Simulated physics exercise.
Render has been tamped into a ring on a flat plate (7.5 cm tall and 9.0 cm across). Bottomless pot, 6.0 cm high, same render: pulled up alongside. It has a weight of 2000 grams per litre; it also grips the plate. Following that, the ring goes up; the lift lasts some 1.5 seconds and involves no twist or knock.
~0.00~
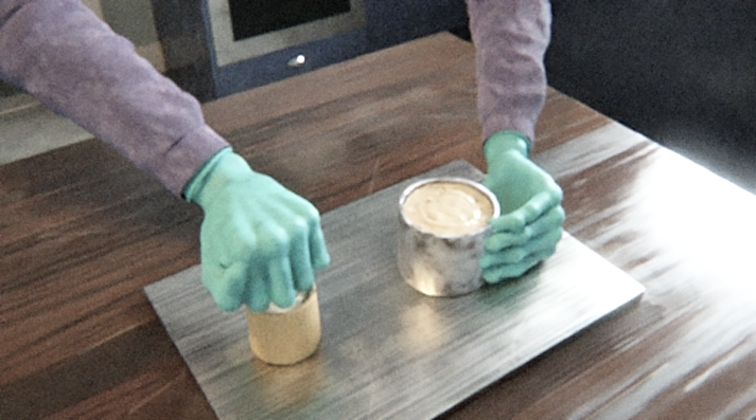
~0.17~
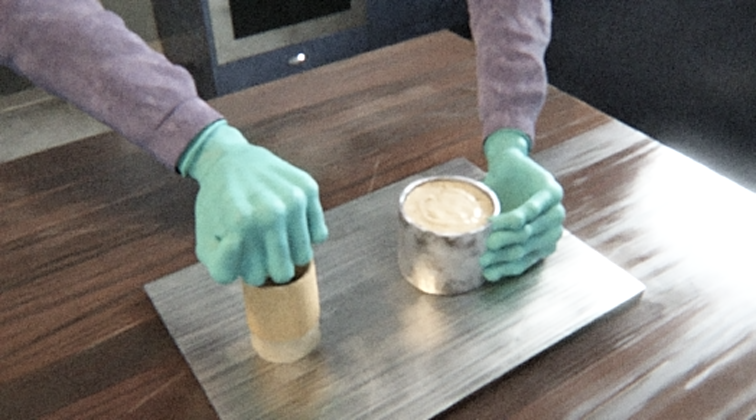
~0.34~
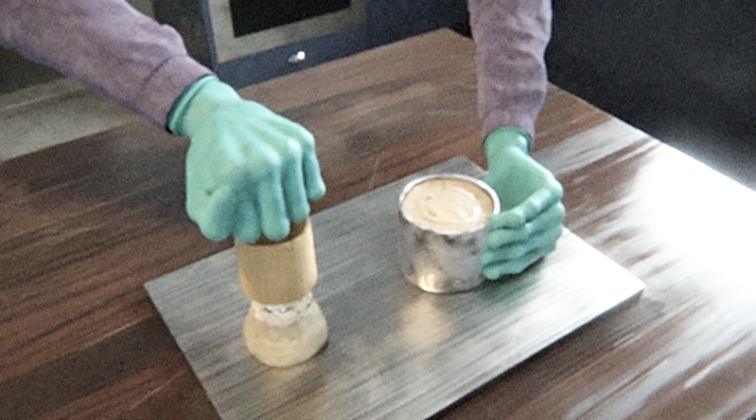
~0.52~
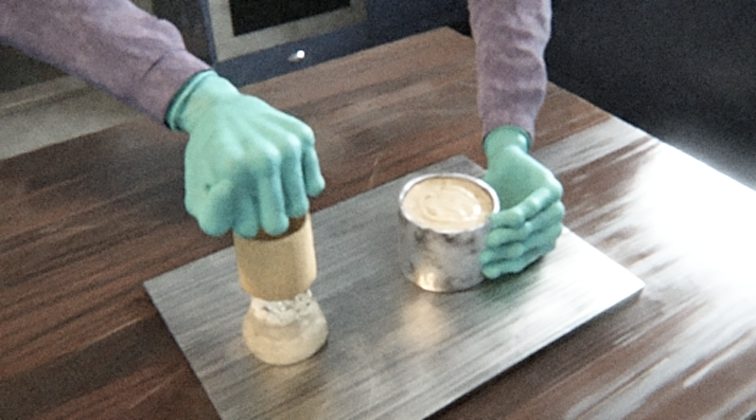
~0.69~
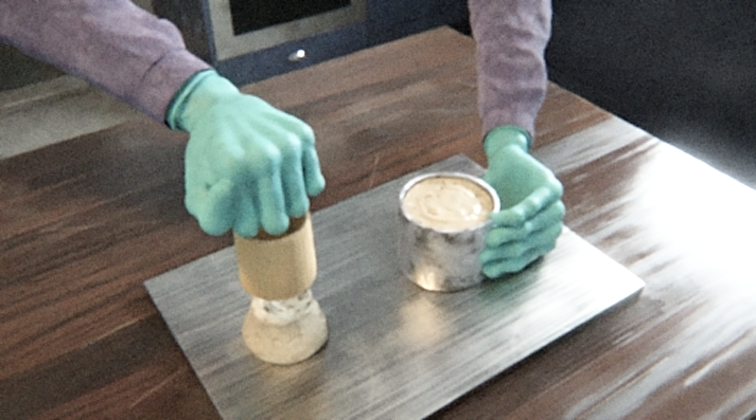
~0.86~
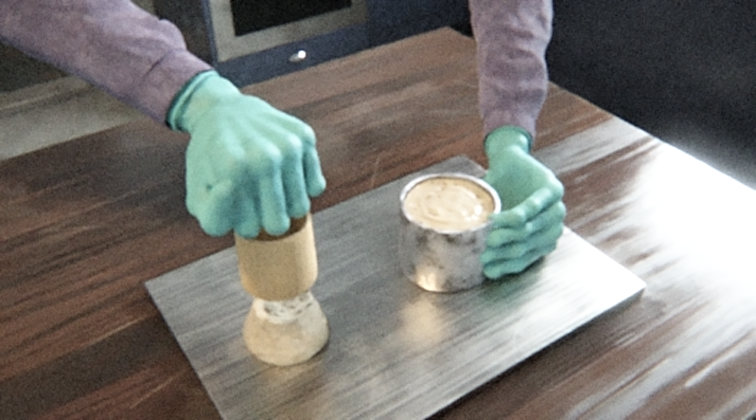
The footage shows green-gloved hands over a metal plate; the left one lifts a tan cylinder straight up, exposing a pale mound beneath, then holds nearly still, while the right one stays against a filled silvery ring.
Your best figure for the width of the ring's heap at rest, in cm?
That works out near 13.5 centimetres.
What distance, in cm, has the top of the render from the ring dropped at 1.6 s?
My guess is around 2.0 centimetres.
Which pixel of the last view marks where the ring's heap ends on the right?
Roughly at pixel (510, 269).
After 1.2 s, the ring is up 1.5 cm; the render has come down 0.1 cm to 7.4 cm and is 9.3 cm wide.
After 1.6 s, the ring is up 4.6 cm; the render has come down 2.1 cm to 5.4 cm and is 13 cm wide.
After 2.0 s, the ring is up 7.7 cm; the render has come down 2.3 cm to 5.2 cm and is 13 cm wide.
After 2.4 s, the ring is clear; the render has come down 2.3 cm to 5.2 cm and is 13 cm wide.
After 2.8 s, at rest, the ring is clear; the render has come down 2.3 cm to 5.2 cm and is 13 cm wide.
